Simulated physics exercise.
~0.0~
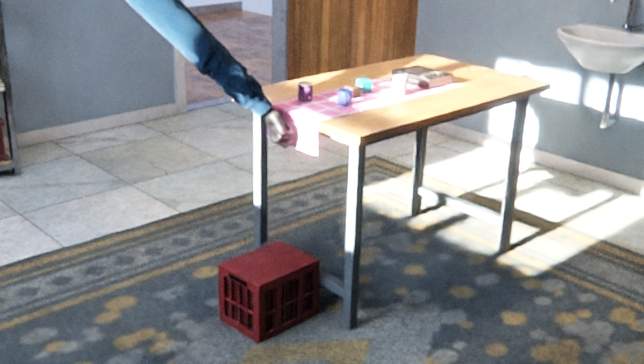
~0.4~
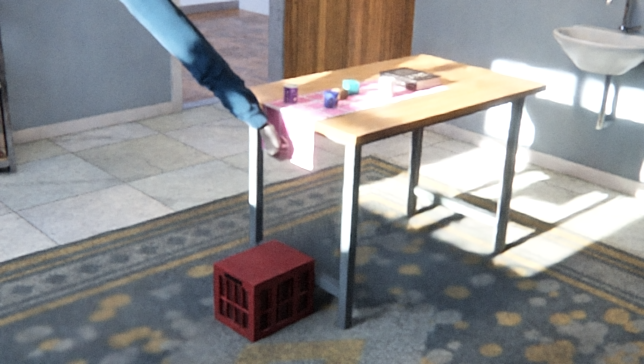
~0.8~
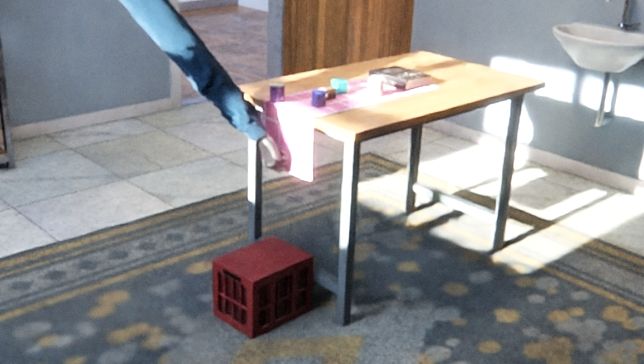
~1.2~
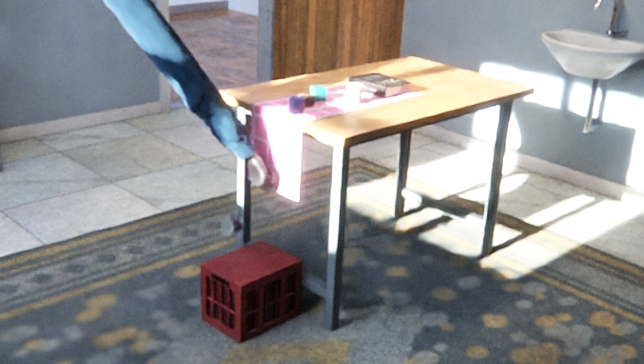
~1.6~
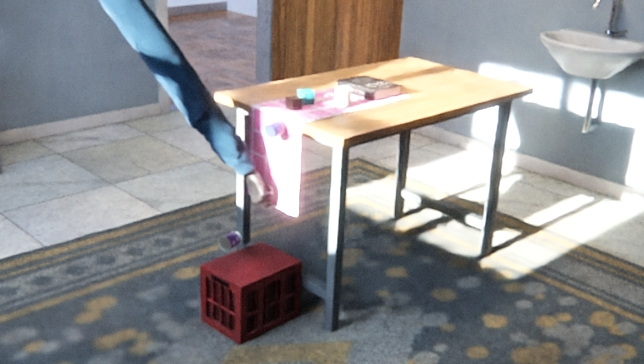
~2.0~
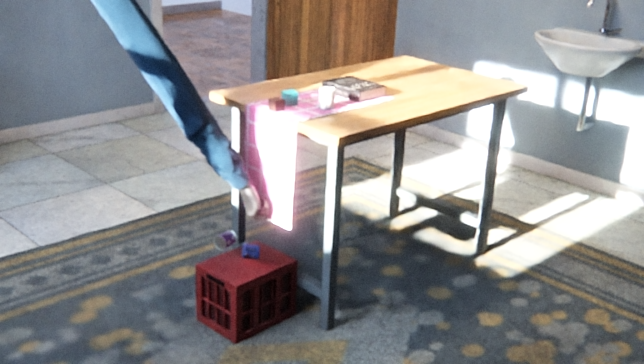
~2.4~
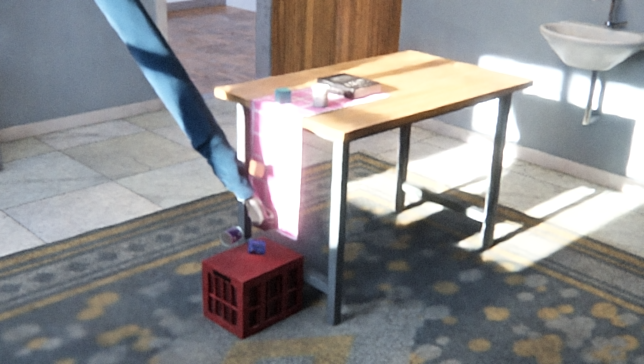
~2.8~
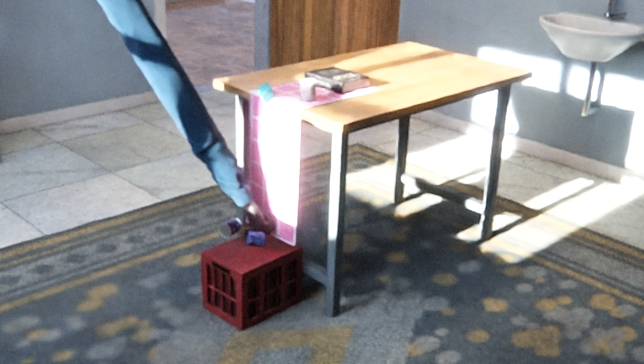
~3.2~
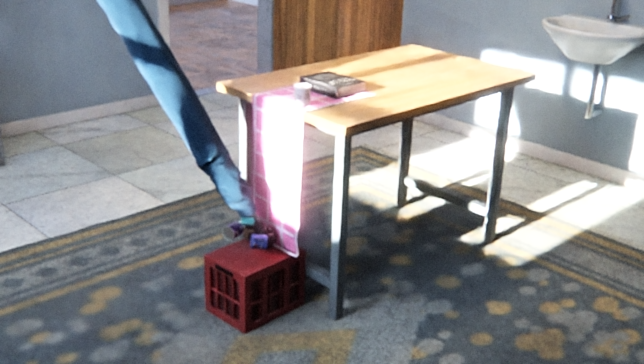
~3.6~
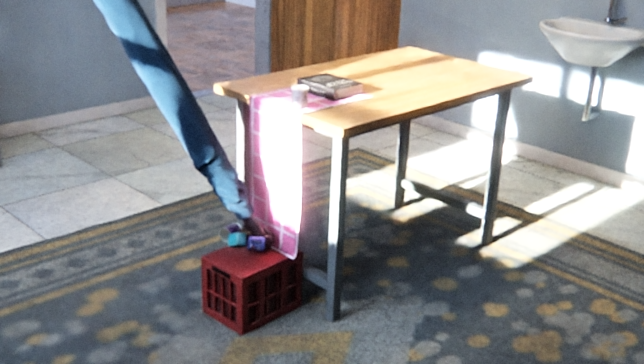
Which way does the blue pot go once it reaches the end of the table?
It goes downward, dropping from the table's end towards the red crate below.
